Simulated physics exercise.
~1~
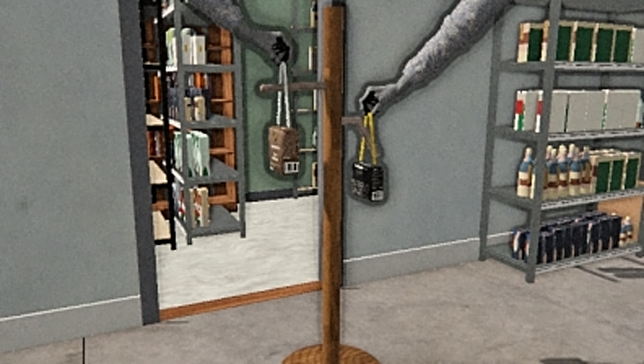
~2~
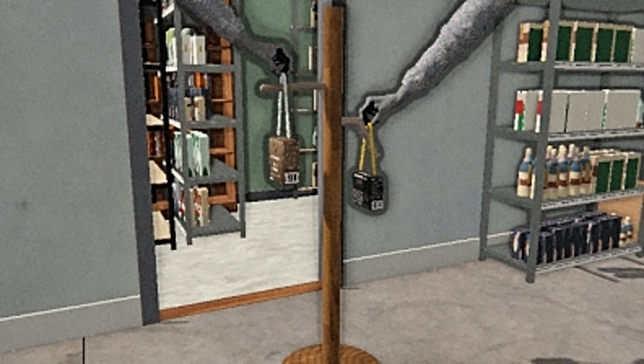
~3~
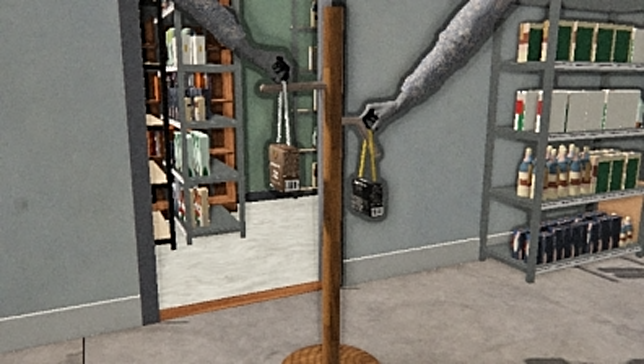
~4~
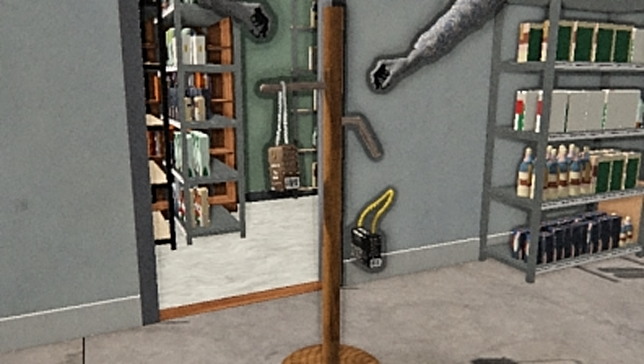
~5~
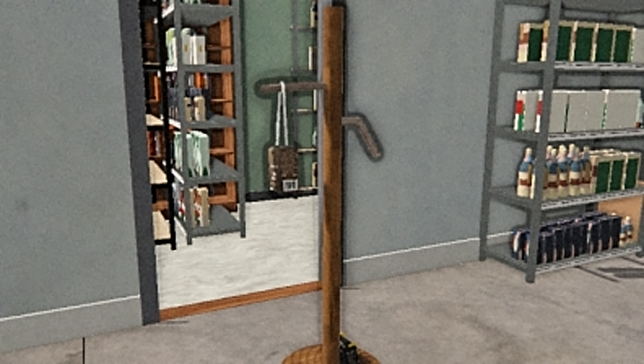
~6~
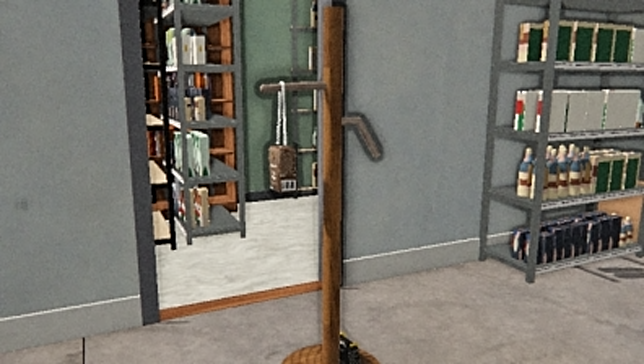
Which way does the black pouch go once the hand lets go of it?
The black pouch moves down, dropping from the right peg to the base of the stand.
Two hands hang pouches on a wooden stand; the brown stays, the black falls.
